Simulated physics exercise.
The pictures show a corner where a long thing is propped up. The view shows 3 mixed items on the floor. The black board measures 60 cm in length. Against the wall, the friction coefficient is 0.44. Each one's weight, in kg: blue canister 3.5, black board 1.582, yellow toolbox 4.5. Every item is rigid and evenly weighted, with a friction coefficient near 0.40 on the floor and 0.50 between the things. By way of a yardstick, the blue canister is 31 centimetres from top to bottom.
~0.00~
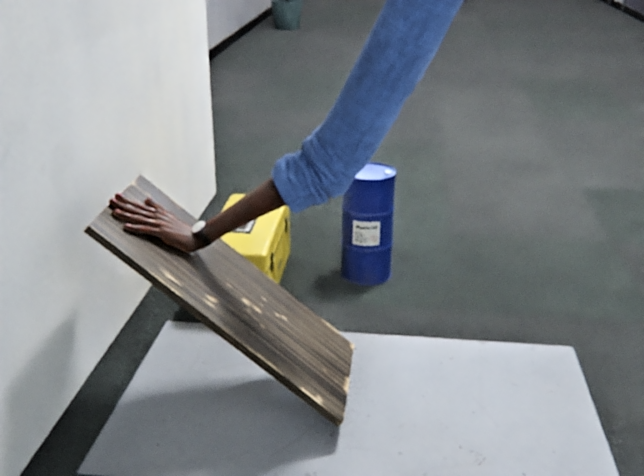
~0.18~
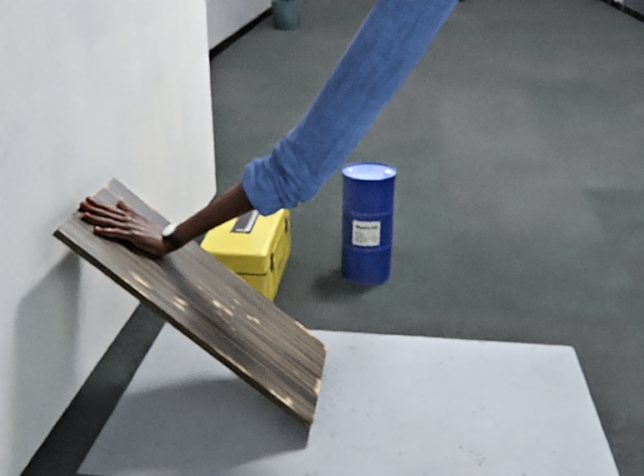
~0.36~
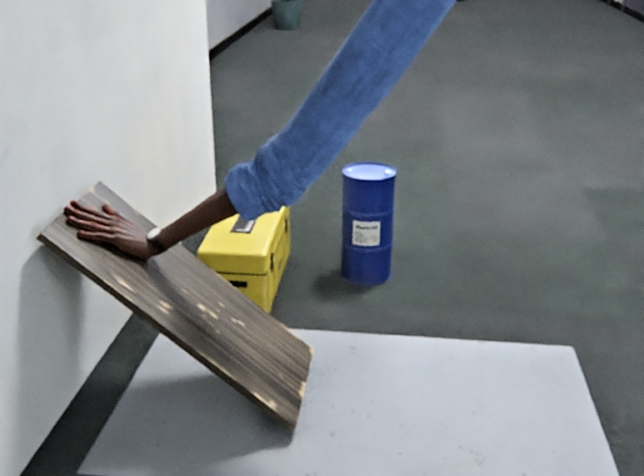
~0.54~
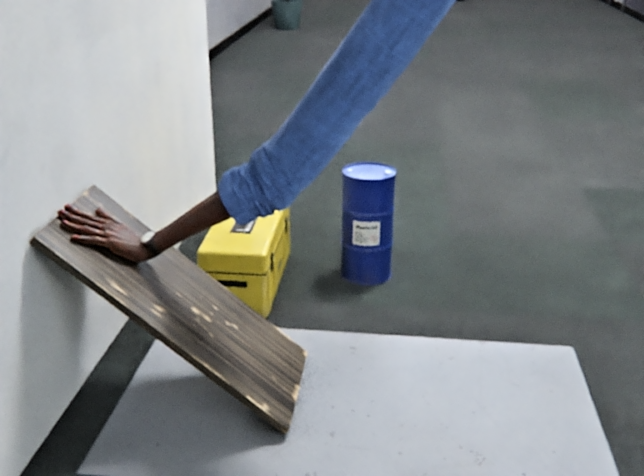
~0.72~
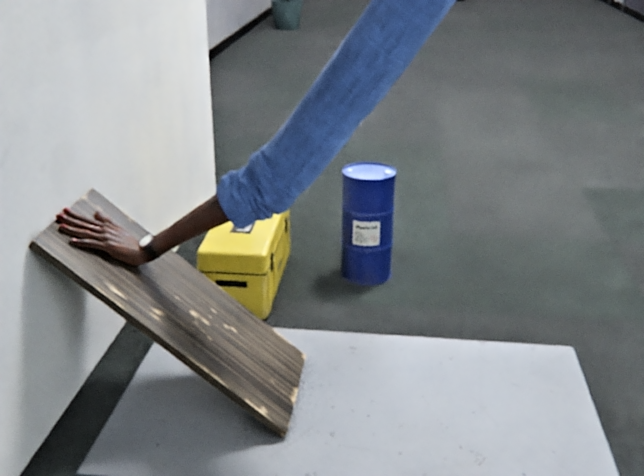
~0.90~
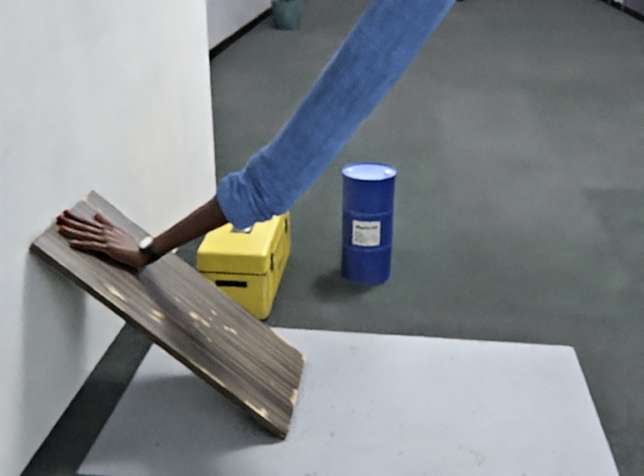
At first, a hand in a blue sleeve holds a dark wooden board at a slant above a pale floor panel, near a yellow toolbox and a blue canister. The arm moves the board a short way left until it leans on the white wall, then the hand stays pressed on it, nearly still.
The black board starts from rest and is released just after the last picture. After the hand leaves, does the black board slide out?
Yes: It ends up lower.
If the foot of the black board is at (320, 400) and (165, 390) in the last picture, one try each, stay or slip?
First time round it collapses; second time round it does not slip.
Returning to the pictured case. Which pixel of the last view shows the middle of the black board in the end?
It comes to rest around (221, 389).
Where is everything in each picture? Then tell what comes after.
In the first frame, 12 cm from its place; black board (235, 295); blue canister (367, 224).
In the second frame, 6 cm from its place; black board (206, 297); blue canister (367, 224).
In the third frame, 3 cm from its place; black board (191, 301); blue canister (367, 224).
In the fourth frame, 1 cm from its place; black board (185, 304); blue canister (367, 224).
Leant on the wall, still held; black board (183, 307); blue canister (367, 224), in the fifth frame.
Leant on the wall, still held; black board (183, 309); blue canister (367, 224), in the sixth frame.
After 1.30 s, black board sunk by 10° near (197, 327).
After 1.40 s, black board sunk by 21° near (210, 349).
After 1.50 s, black board sunk by 40° near (221, 390).
In the end (2.2 s), toppled on the floor, black board; the other 2 under 10 cm from the start. At the end, from the last picture's camera, black board near (221, 389). The board gives way.
